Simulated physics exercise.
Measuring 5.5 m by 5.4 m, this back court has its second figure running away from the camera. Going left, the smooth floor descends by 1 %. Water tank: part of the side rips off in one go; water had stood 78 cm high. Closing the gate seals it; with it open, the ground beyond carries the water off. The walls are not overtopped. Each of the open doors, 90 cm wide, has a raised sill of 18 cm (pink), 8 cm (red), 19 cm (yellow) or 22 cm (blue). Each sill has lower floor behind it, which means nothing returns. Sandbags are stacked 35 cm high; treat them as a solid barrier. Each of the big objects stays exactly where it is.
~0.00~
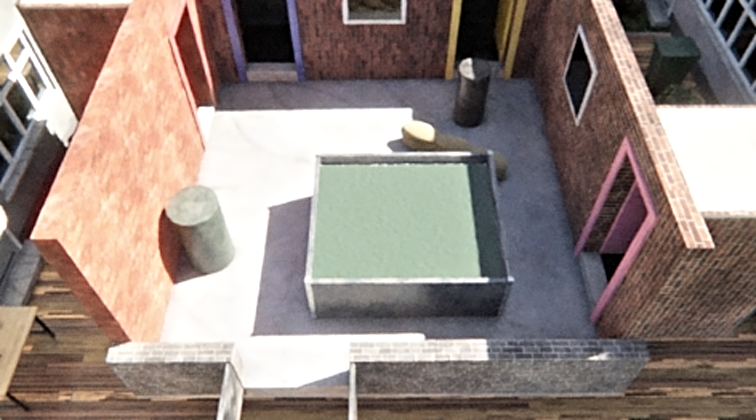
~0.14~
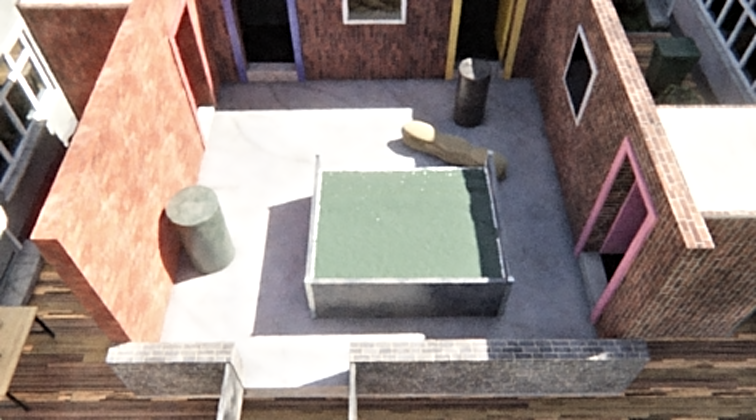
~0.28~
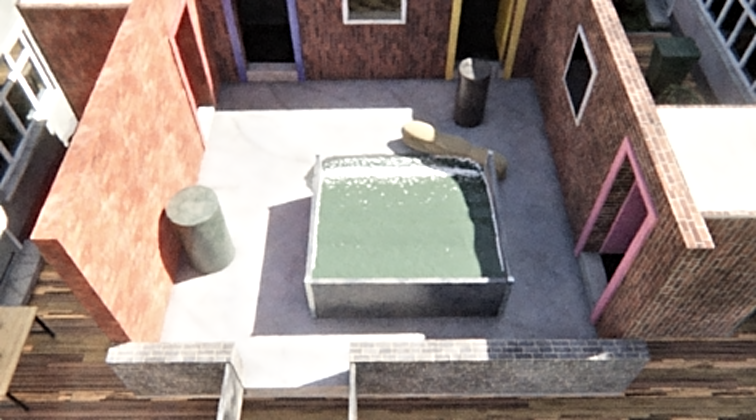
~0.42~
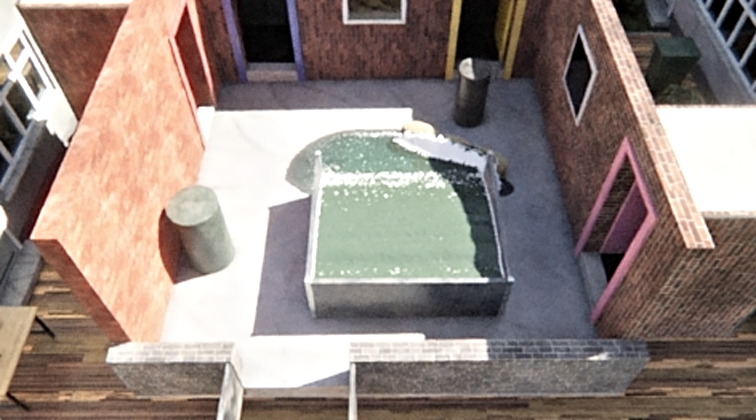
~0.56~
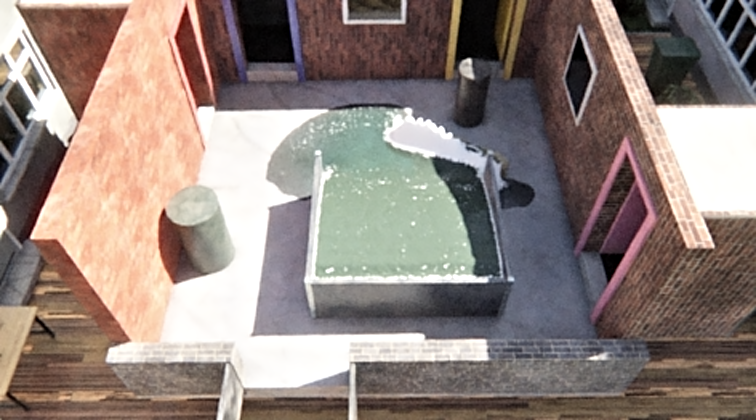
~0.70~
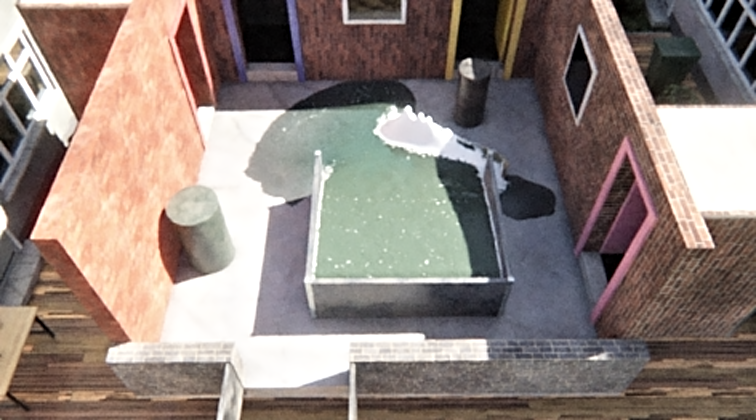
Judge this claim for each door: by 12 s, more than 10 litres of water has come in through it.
Verdicts: The pink door, false; the red door, true; the yellow door, false; the blue door, true.
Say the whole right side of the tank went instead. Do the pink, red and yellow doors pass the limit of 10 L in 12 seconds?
Then pink exceeds it, red exceeds it, yellow exceeds it.
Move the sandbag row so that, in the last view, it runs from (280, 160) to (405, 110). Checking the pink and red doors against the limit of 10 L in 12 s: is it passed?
Against the limit, the pink door stays within it and the red door goes beyond it.
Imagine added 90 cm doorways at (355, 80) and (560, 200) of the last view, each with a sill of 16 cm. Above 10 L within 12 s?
In that order: Past it, not over.
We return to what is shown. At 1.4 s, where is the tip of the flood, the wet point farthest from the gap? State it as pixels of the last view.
(231, 88).
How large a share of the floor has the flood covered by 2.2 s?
60 %.
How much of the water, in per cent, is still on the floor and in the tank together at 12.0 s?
It comes to near 66 per cent.
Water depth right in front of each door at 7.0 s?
Readings (cm): Pink = 10; red = 16; yellow = 12; blue = 16.
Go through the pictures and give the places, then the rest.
The water tank at (406, 216) is whole and still, 78 cm deep, in the first picture.
Water pours out on the water tank's far side and has run 1.3 m, to a hidden place; typically 6 cm deep outside, 78 cm at the water tank's back, in the second picture.
Water pours out on the water tank's far side and has run 1.4 m, to (312, 176); typically 17 cm deep outside, 78 cm at the water tank's back, in the third picture.
The front is at (306, 151), 1.8 m from the gap on the water tank's far side; 2.9 m2 of floor is under water; 74 cm left at the back of the water tank, in the fourth picture.
The front is at (293, 135), 2.2 m from the gap on the water tank's far side; 4.5 m2 of floor is under water; 66 cm left at the back of the water tank, in the fifth picture.
The front is at (343, 86), 2.7 m from the gap on the water tank's far side; 6.2 m2 of floor is under water; 67 cm left at the back of the water tank, in the sixth picture.
After 1.4 s water covers 50 % of the floor and is deepest (50 cm) near (443, 169); pink door not reached, red door 3 cm at the sill, 0 L in, yellow door 3 cm at the sill, 0 L in, blue door 28 cm at the sill, 0 L in.
After 2.2 s water covers 60 % of the floor and is deepest (64 cm) near (231, 88); pink door 8 cm at the sill, 0 L in, red door 29 cm at the sill, 13 L in, yellow door 13 cm at the sill, 0 L in, blue door 33 cm at the sill, 23 L in.
After 3.5 s water covers 75 % of the floor and is deepest (32 cm) near (209, 139); pink door 5 cm at the sill, 0 L in, red door 29 cm at the sill, 236 L in, yellow door 6 cm at the sill, 0 L in, blue door 30 cm at the sill, 97 L in.
After 7.0 s water covers 95 % of the floor and is deepest (19 cm) near (217, 102); pink door 10 cm at the sill, 0 L in, red door 16 cm at the sill, 441 L in, yellow door 12 cm at the sill, 0 L in, blue door 16 cm at the sill, 110 L in.
After 12.0 s water covers 95 % of the floor and is deepest (13 cm) near (155, 369); pink door 8 cm at the sill, 0 L in, red door 12 cm at the sill, 542 L in, yellow door 7 cm at the sill, 0 L in, blue door 9 cm at the sill, 111 L in.
